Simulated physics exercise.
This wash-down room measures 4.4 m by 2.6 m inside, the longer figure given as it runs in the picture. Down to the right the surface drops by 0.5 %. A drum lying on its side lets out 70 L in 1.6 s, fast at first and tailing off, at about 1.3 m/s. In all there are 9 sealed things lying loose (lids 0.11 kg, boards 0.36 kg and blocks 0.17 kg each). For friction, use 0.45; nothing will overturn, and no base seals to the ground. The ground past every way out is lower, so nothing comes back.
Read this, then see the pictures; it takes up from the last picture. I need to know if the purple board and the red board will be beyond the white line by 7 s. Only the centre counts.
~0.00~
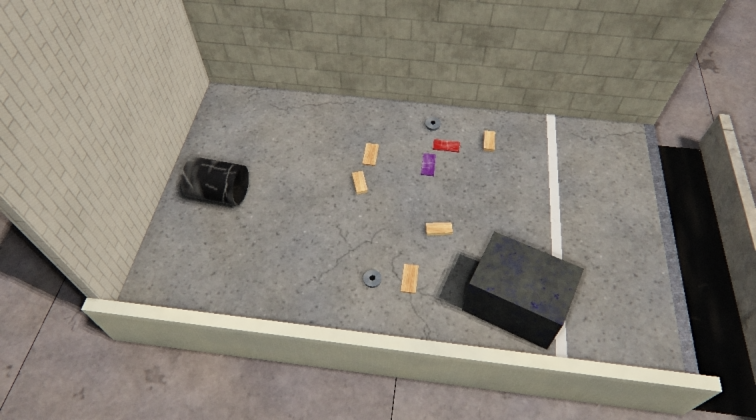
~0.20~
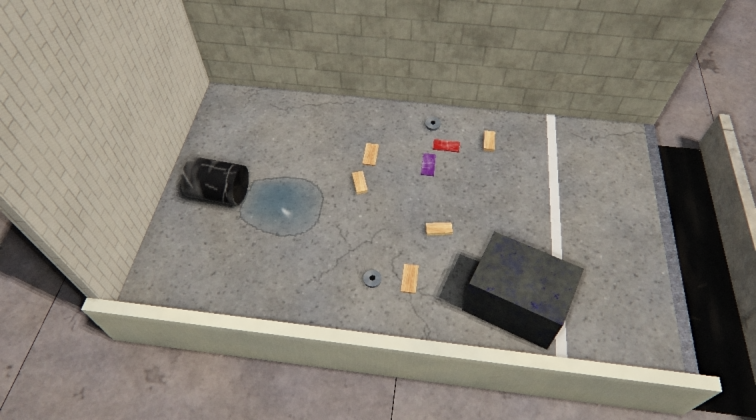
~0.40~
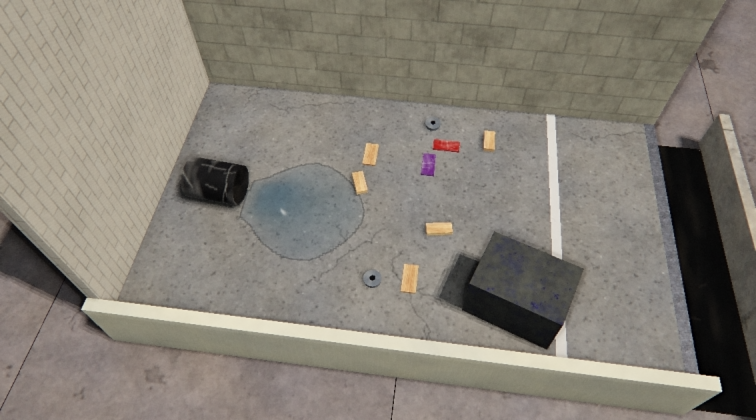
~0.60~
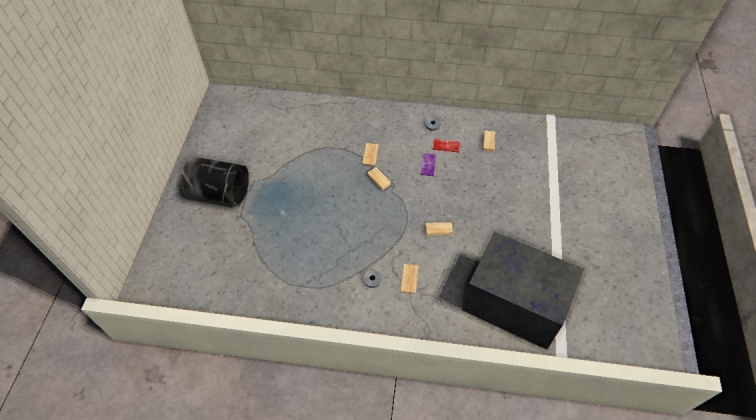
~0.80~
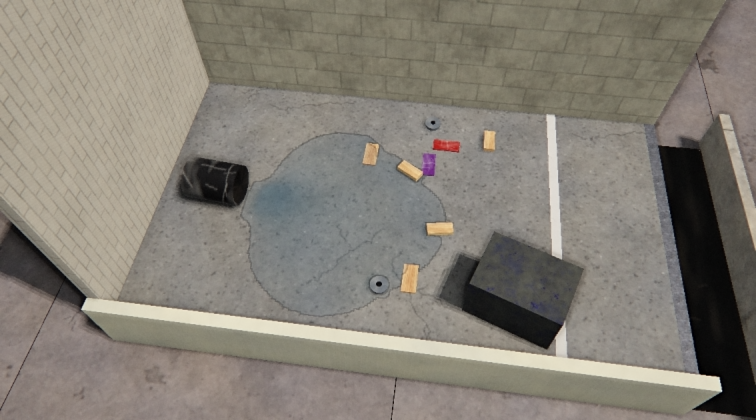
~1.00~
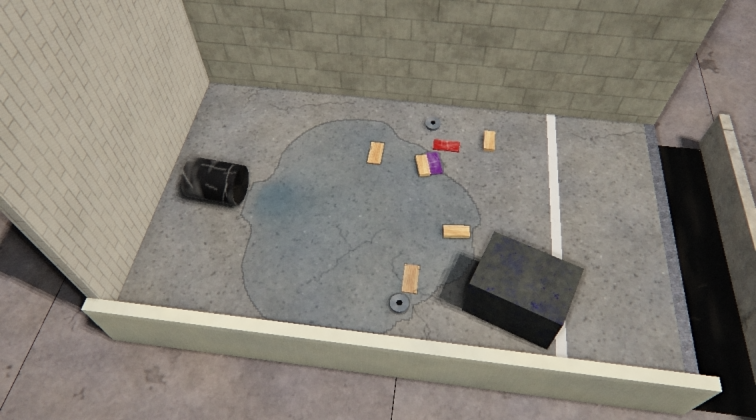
As far as I can tell, the purple board ends up beyond it while the red board ends up beyond it.
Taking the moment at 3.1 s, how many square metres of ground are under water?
Some 5.0 m2 of it.
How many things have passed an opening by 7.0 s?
The count is 3.
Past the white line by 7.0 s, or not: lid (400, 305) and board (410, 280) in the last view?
First stayed back, second stayed back.
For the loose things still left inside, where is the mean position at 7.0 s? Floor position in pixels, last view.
Close to (590, 219).
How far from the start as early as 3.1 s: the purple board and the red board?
I'd say about 140 and 100 centimetres.
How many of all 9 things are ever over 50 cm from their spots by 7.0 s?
The count comes to 9.
After 1.4 s the purple board is near (460, 161), 0.3 m from its start, aground; the red board is near (448, 144), 0.0 m from its start, aground; 0 of 9 are over the mark; 4 afloat.
After 3.1 s the purple board is near (583, 151), 1.5 m from its start, aground; the red board is near (539, 121), 1.0 m from its start, afloat; 4 of 9 are over the mark; 7 afloat.
After 4.9 s the purple board is near (623, 153), 1.8 m from its start, aground; the red board is near (649, 134), 2.0 m from its start, aground; 7 of 9 are over the mark; 4 afloat.
After 7.0 s the purple board is near (636, 154), 2.0 m from its start, aground; the red board has gone out; 7 of 9 are over the mark; 0 afloat.
